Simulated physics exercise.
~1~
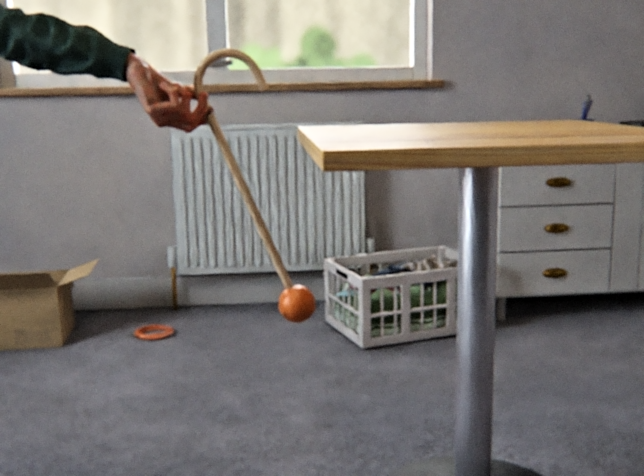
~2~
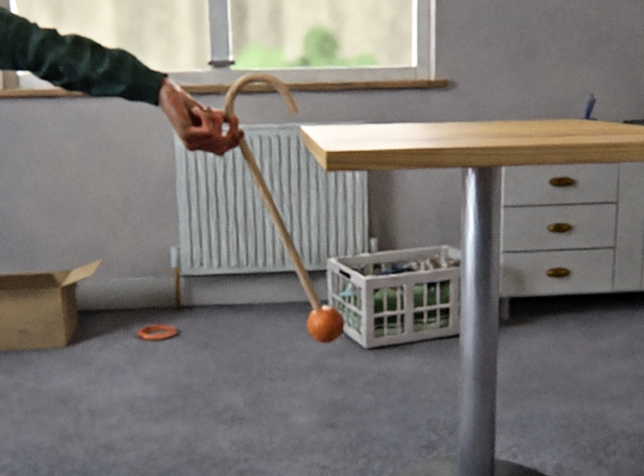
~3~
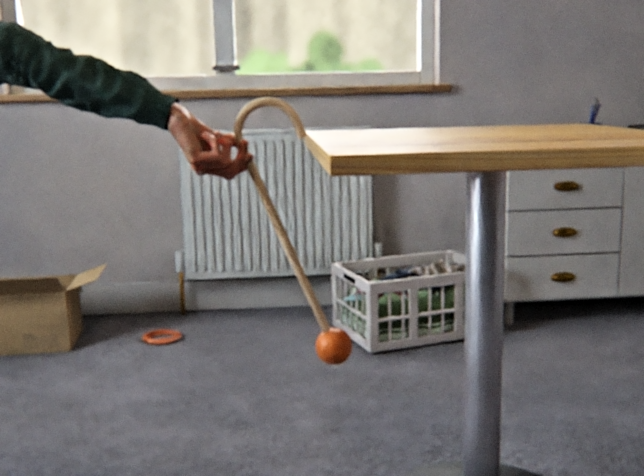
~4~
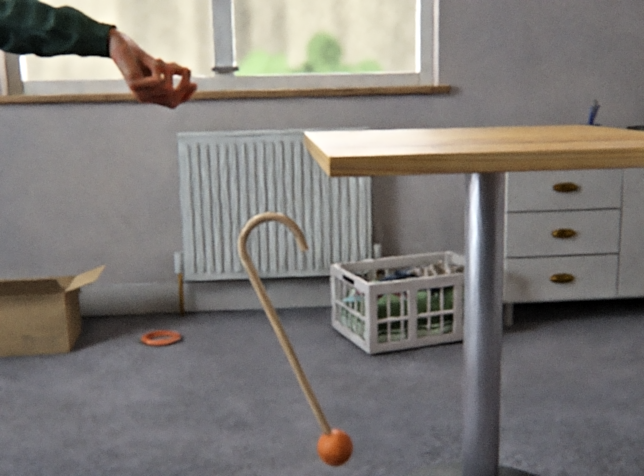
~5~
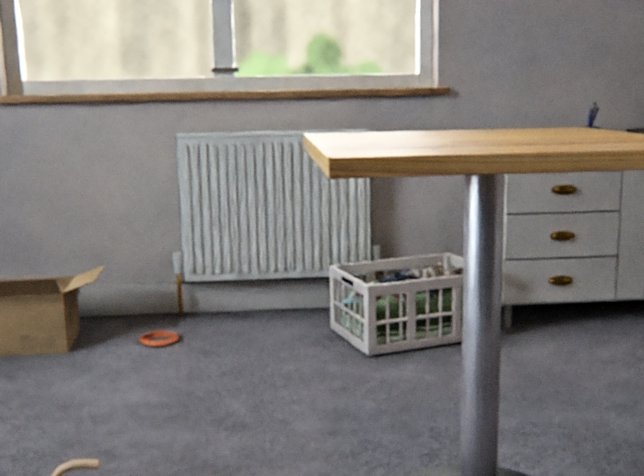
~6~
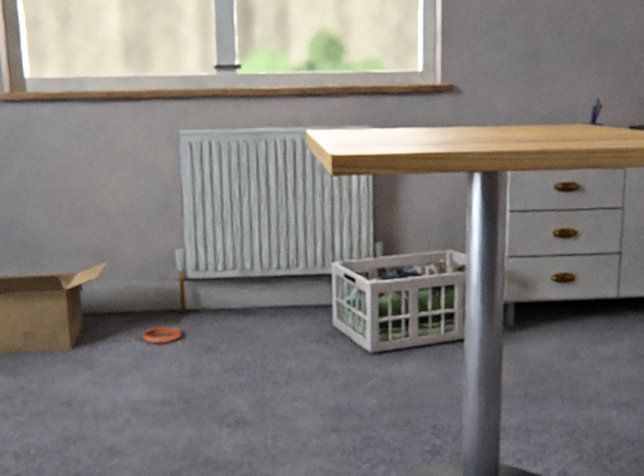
In a grey-carpeted room, seen from the side by a slightly swaying camera, a wooden-topped table on a metal post stands at the right, before a white radiator, a pale crate and white drawers. A cardboard box and an orange ring lie on the floor at the left. A hand in a dark green sleeve lowers a hooked wooden stick with an orange ball at its bottom rightward to the table's left end. The hand lets go and draws back, and the stick drops past the edge. It tips over at the lower left, then goes out of view, leaving the table standing.
